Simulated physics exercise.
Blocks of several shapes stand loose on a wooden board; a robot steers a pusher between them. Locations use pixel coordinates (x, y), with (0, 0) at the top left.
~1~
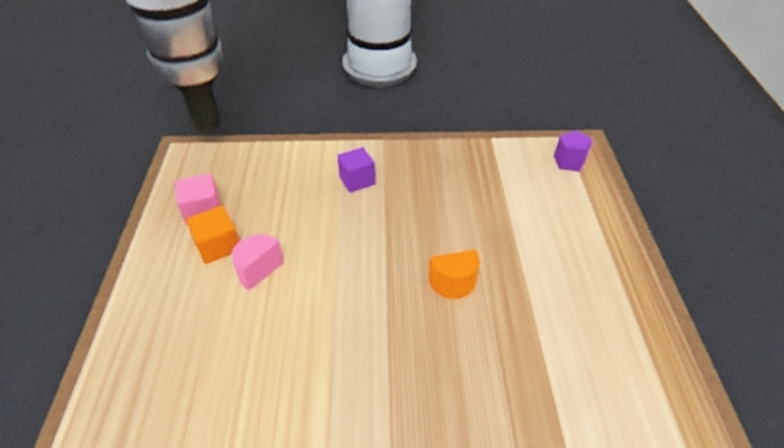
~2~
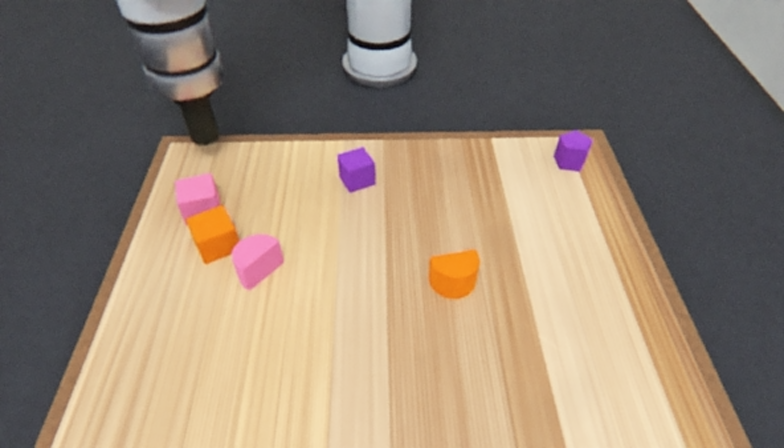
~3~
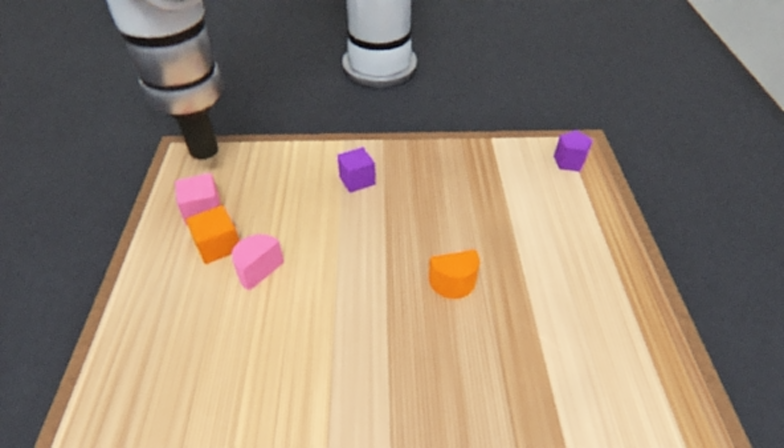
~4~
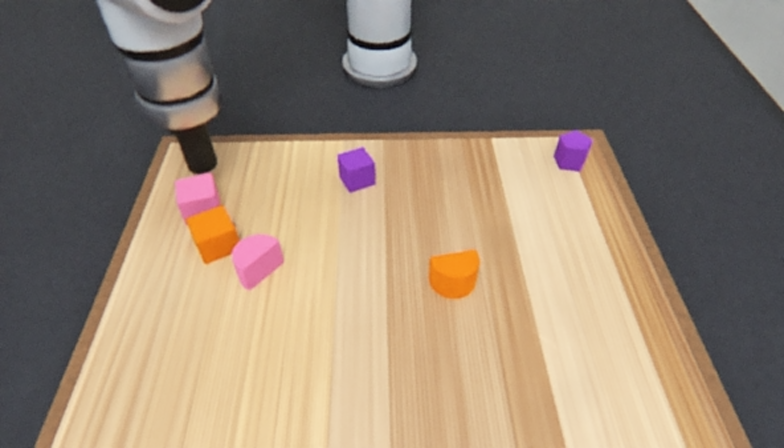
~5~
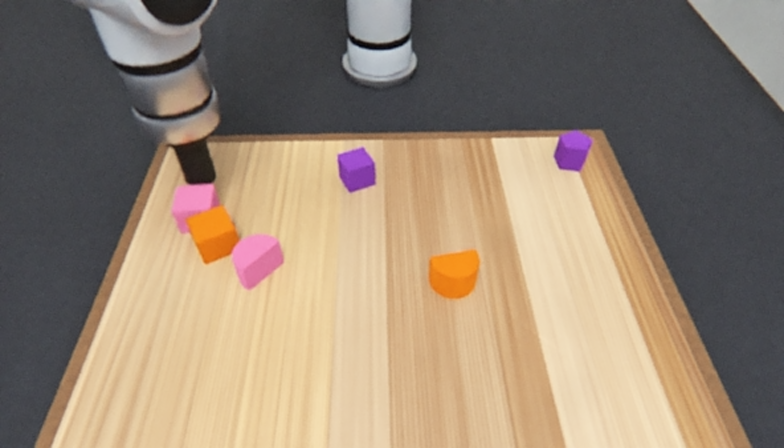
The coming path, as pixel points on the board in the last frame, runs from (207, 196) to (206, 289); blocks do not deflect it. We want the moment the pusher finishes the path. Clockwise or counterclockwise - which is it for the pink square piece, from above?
Prediction: Counterclockwise.
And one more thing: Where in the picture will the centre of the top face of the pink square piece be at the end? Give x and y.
It is going to be at (198, 300).
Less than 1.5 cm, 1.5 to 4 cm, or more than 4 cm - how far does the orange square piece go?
More than 4 cm.
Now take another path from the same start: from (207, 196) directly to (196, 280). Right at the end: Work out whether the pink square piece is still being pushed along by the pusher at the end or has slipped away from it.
It sits in front of the pusher.
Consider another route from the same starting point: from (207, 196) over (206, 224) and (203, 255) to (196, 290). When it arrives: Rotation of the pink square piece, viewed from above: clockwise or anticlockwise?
It turns round anticlockwise.
What follows on the original path. One third of the way, pusher at (201, 208); pink square piece at (195, 228); orange square piece at (213, 254), turned 15° clockwise; pink half-round block at (257, 252), turned 15° anticlockwise.
Two thirds of the way, pusher at (200, 239); pink square piece at (196, 263), turned 15° anticlockwise; orange square piece at (219, 290); pink half-round block at (257, 252), turned 15° anticlockwise.
At the end, pusher at (200, 273); pink square piece at (198, 300), turned 25° anticlockwise; orange square piece at (228, 327); pink half-round block at (257, 252), turned 15° anticlockwise.
